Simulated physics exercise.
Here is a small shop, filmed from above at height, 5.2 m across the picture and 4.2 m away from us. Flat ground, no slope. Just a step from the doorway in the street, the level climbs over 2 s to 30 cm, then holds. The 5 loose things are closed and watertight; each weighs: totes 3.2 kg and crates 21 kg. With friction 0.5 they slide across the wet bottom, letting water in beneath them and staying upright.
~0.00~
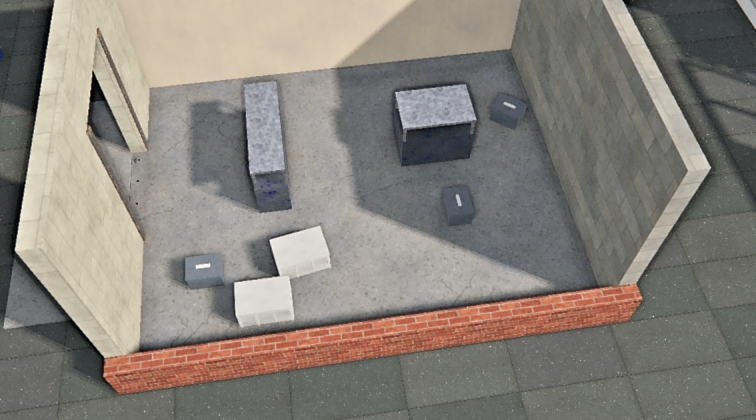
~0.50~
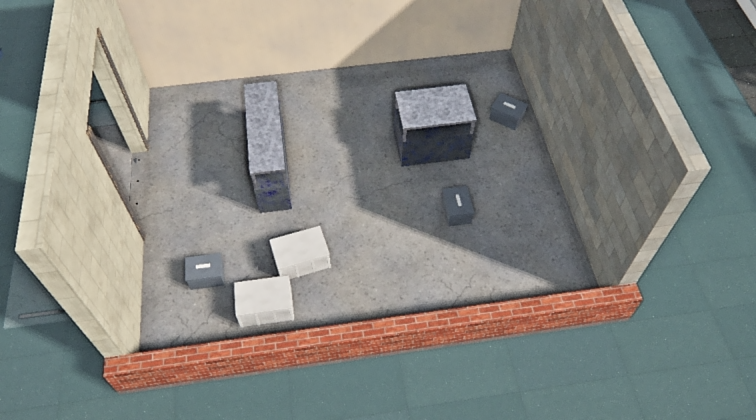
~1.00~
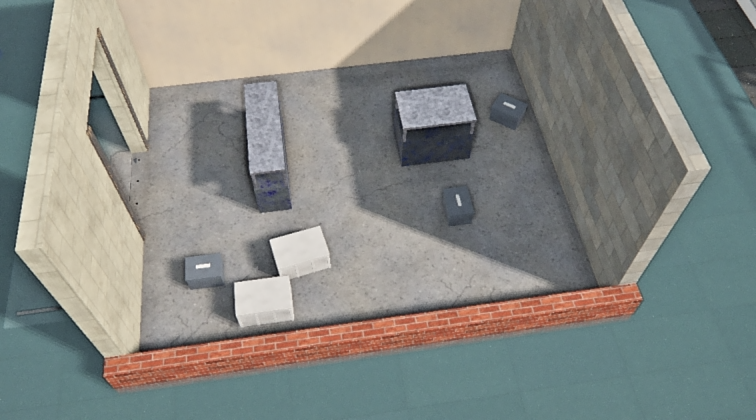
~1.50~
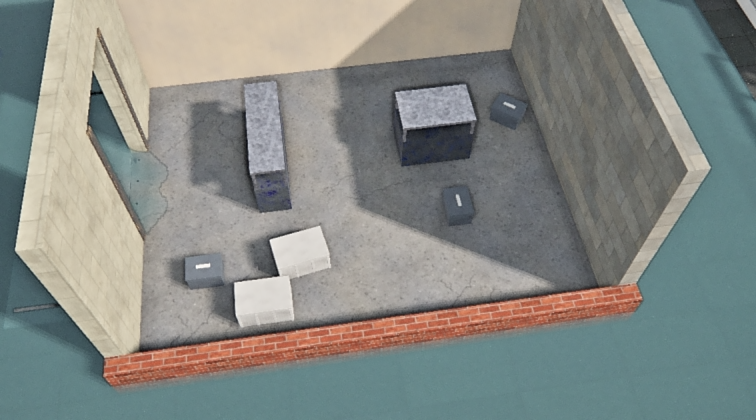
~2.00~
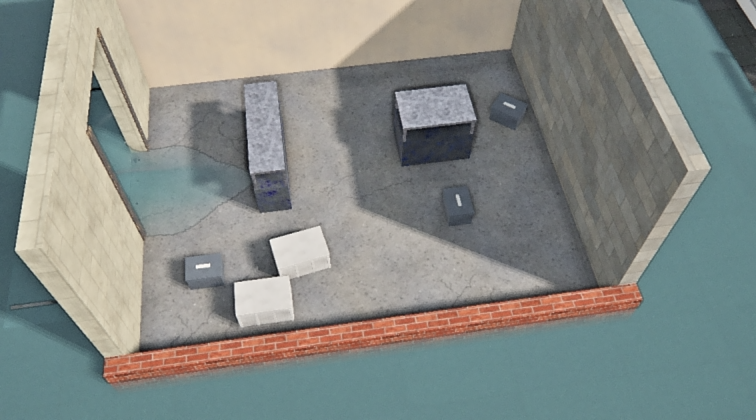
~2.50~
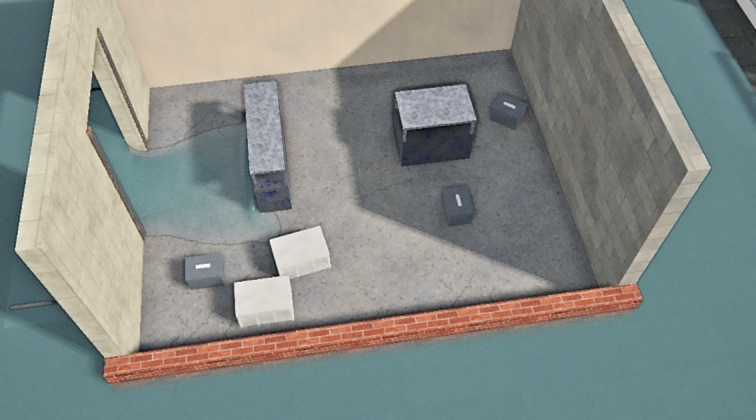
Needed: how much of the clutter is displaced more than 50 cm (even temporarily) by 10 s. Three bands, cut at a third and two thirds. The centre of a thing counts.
Going by this, the fraction will be in the top third.
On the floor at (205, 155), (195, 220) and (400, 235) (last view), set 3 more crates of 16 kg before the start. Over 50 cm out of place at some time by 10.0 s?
Above the limit, then above the limit, then inside the limit.
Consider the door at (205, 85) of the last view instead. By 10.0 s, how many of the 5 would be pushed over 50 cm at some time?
Count: 5.
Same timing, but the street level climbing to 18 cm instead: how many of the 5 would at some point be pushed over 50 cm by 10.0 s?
Then the count would be 2.
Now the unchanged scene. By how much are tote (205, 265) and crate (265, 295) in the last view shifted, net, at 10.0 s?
40 cm and 80 cm respectively.
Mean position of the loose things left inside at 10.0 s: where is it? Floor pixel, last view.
The average lands around (375, 214).
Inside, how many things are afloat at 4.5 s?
Count: 0.
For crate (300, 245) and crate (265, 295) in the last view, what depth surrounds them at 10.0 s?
Depth approx. 13 cm / 17 cm.
After 3.5 s 0 of 5 are over 50 cm from their spots; 0 afloat.
After 4.5 s 1 of 5 are over 50 cm from their spots; 0 afloat.
After 7.0 s 4 of 5 are over 50 cm from their spots; 4 afloat.
After 10.0 s 3 of 5 are over 50 cm from their spots, and 5 have been at some point; 5 afloat.
